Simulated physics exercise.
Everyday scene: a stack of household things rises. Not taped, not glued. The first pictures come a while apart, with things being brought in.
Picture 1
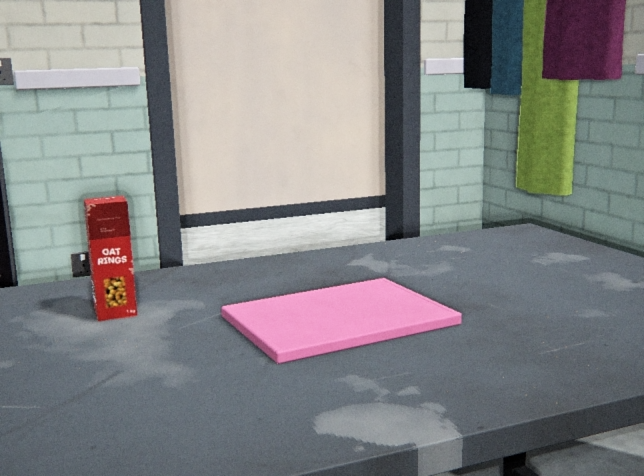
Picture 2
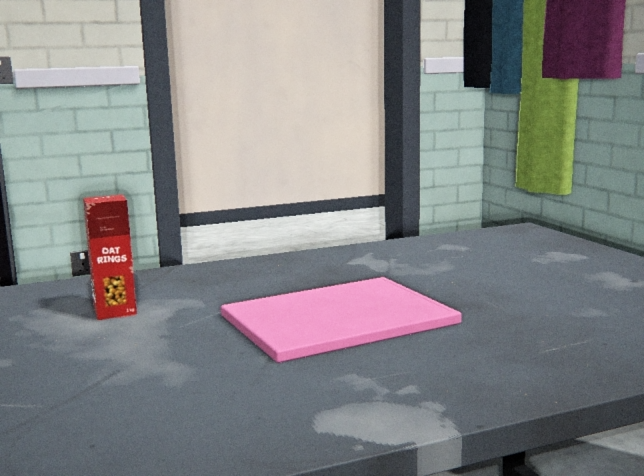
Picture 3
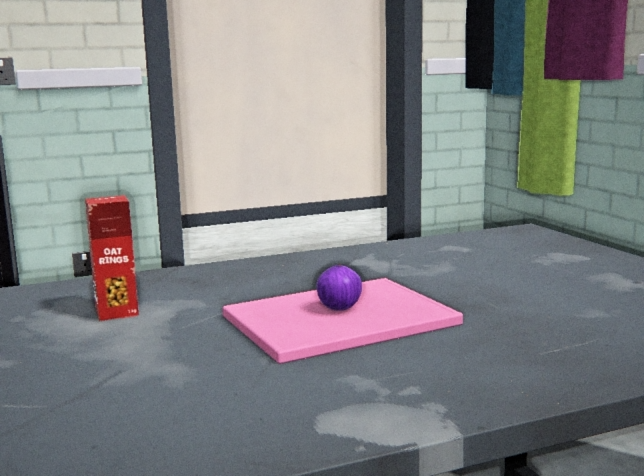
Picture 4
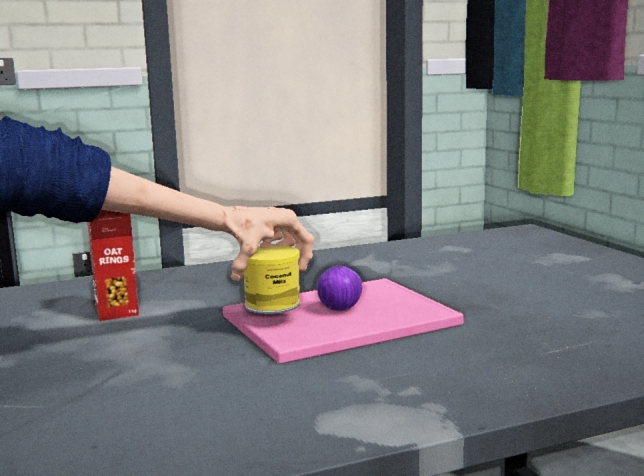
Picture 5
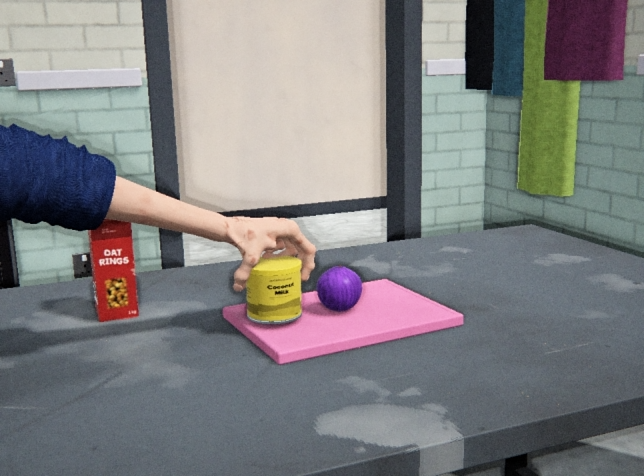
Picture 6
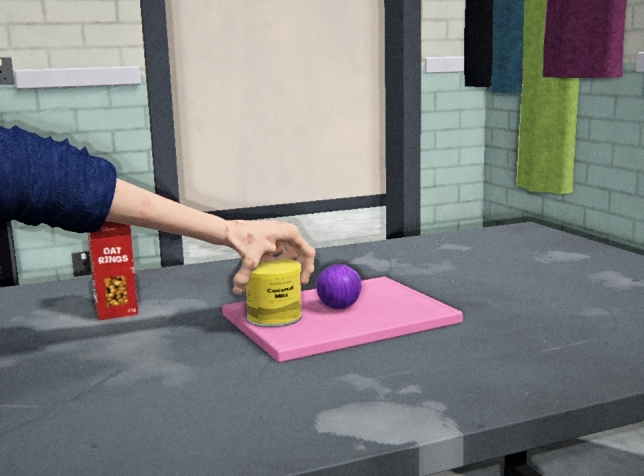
Purple onion appearing on a pink tray beside a red carton, then a hand lowering a yellow tin onto the tray's left side.
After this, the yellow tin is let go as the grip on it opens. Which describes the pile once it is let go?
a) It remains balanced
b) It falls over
(a) It remains balanced.
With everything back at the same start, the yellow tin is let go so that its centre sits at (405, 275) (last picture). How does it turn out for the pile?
In the end the pile does not fall.
Then, 0.90 s later than the last frame, all is still.
Then, 1.70 s later than the last frame, yellow tin resting near (273, 292).
Then, 2.50 s later than the last frame, things are still on the move.
When it is over, all 4 as before. End places, in pixels of the last picture, yellow tin near (273, 292). The pile stays up.
